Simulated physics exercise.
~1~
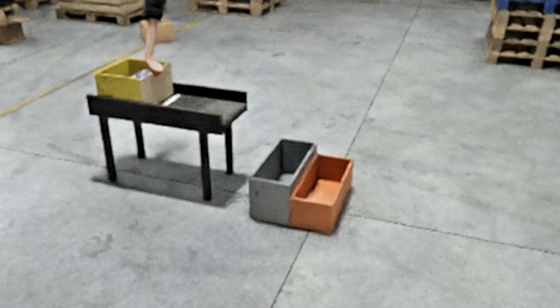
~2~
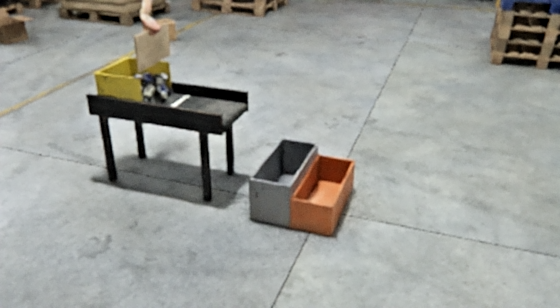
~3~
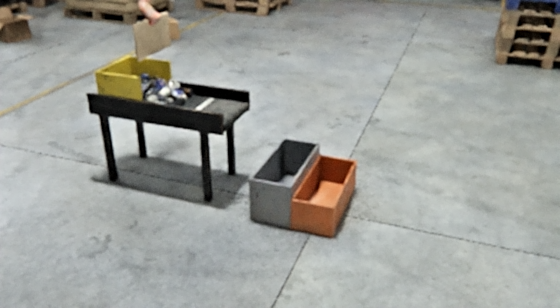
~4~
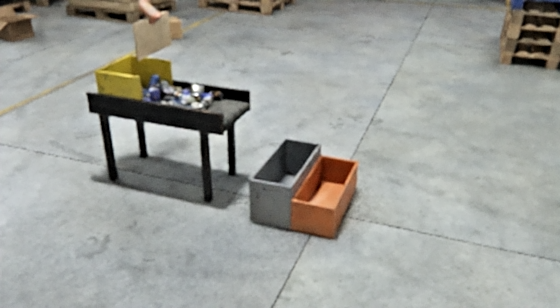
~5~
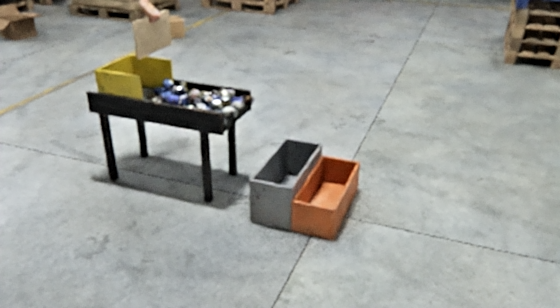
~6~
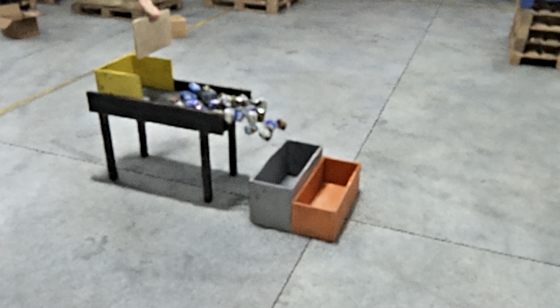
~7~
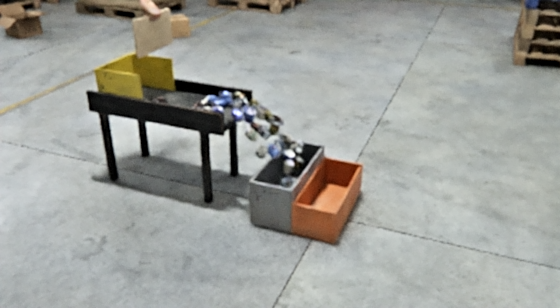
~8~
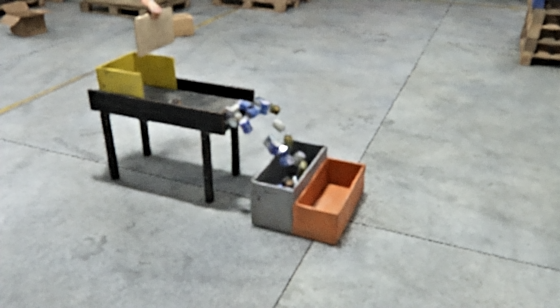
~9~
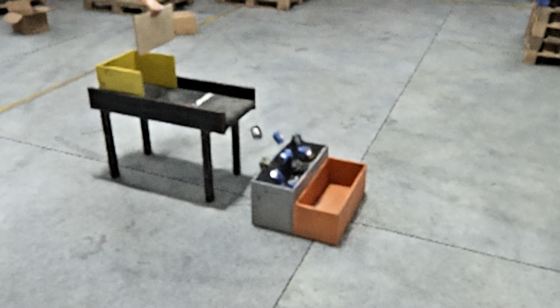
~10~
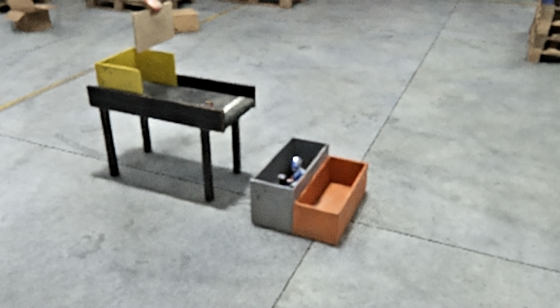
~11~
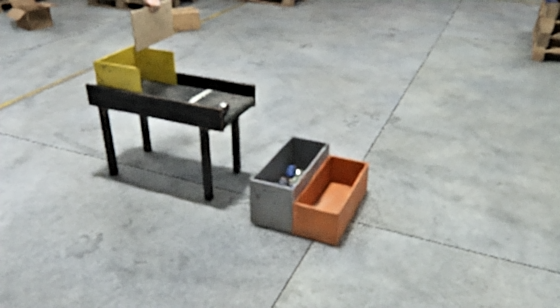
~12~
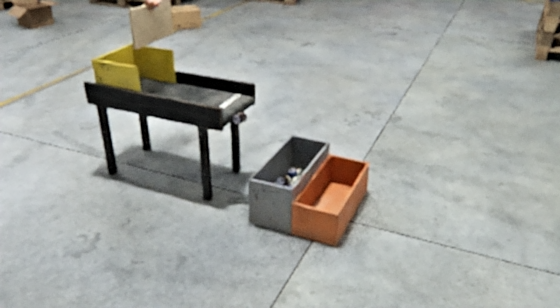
On a grey concrete warehouse floor with wooden pallets behind, seen from above and to one side, a black table-like belt stands at left with a yellow pen at its far end. Beyond its right end sit a grey tub and, next to it, an orange tub. A hand lifts a tan gate from the pen, and a jumble of small cans rides rightward along the belt. The cans spill off the end in a stream and tumble into the grey tub. One last can trails behind and tips off the belt's end, while the orange tub stays empty.
